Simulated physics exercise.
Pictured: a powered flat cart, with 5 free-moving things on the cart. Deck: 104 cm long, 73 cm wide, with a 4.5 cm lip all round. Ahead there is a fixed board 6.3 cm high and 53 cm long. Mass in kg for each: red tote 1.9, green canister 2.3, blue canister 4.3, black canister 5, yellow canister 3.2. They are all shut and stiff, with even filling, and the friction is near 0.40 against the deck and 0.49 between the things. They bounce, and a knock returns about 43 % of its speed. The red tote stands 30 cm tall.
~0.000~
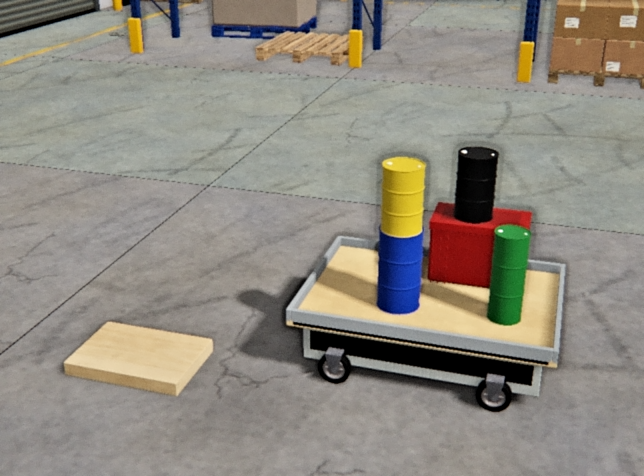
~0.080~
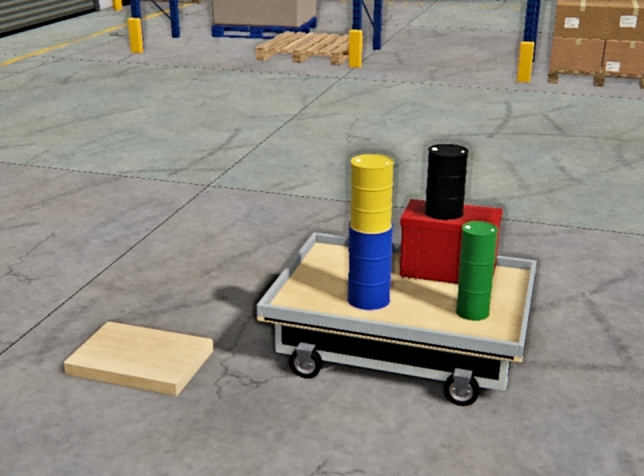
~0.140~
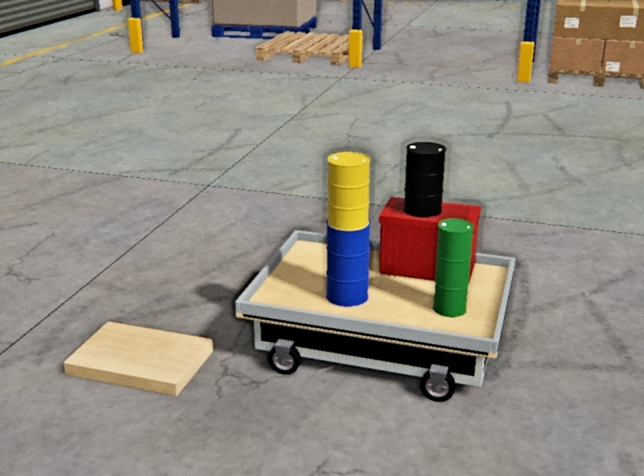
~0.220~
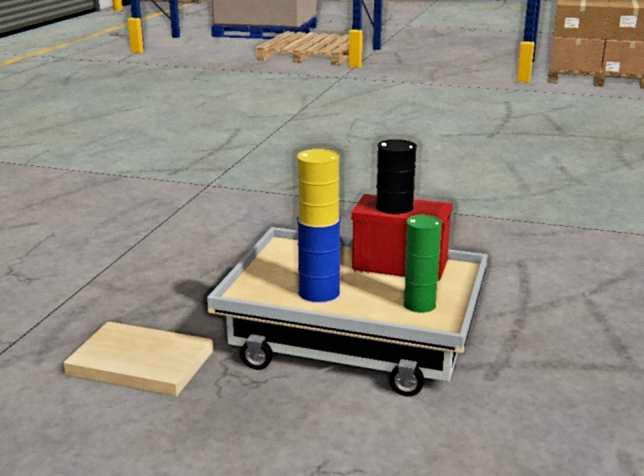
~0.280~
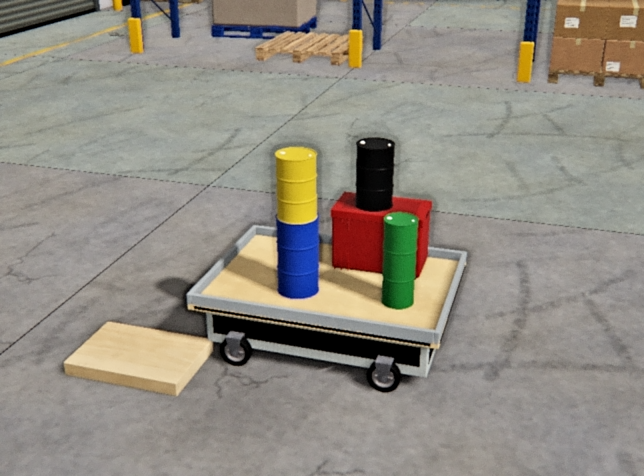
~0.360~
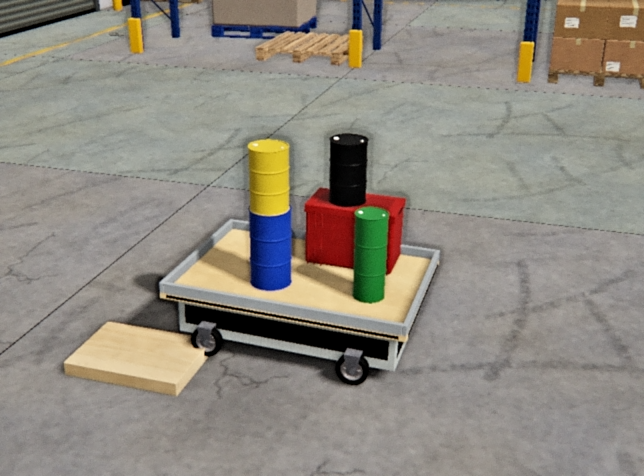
On a warehouse floor, a flat cart carries a yellow canister stacked on a blue one, a black canister on a red tote, and a green canister. The cart rolls steadily left towards a flat wooden board, its load riding along in place, until its front wheel meets the board's right edge.
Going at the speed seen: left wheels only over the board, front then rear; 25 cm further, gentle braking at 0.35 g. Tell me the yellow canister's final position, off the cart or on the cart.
It finishes on the cart.
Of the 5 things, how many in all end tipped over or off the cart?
Total: 4.
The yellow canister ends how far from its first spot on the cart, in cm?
Around 42 centimetres.
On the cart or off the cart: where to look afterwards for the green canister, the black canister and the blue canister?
Once it all settles, the green canister stays on its surface, the black canister leaves its surface and the blue canister stays on its surface.
After 0.96 s, cart 154 cm along; yellow canister 25° off upright near (131, 162); green canister 7° off upright; black canister 9° off upright.
After 1.66 s, cart 239 cm along; yellow canister on its side; blue canister on its side; black canister upside down.
In the end (4.5 s), off the cart, black canister; toppled on the cart, green canister, blue canister and yellow canister; red tote under 10 cm from the start.
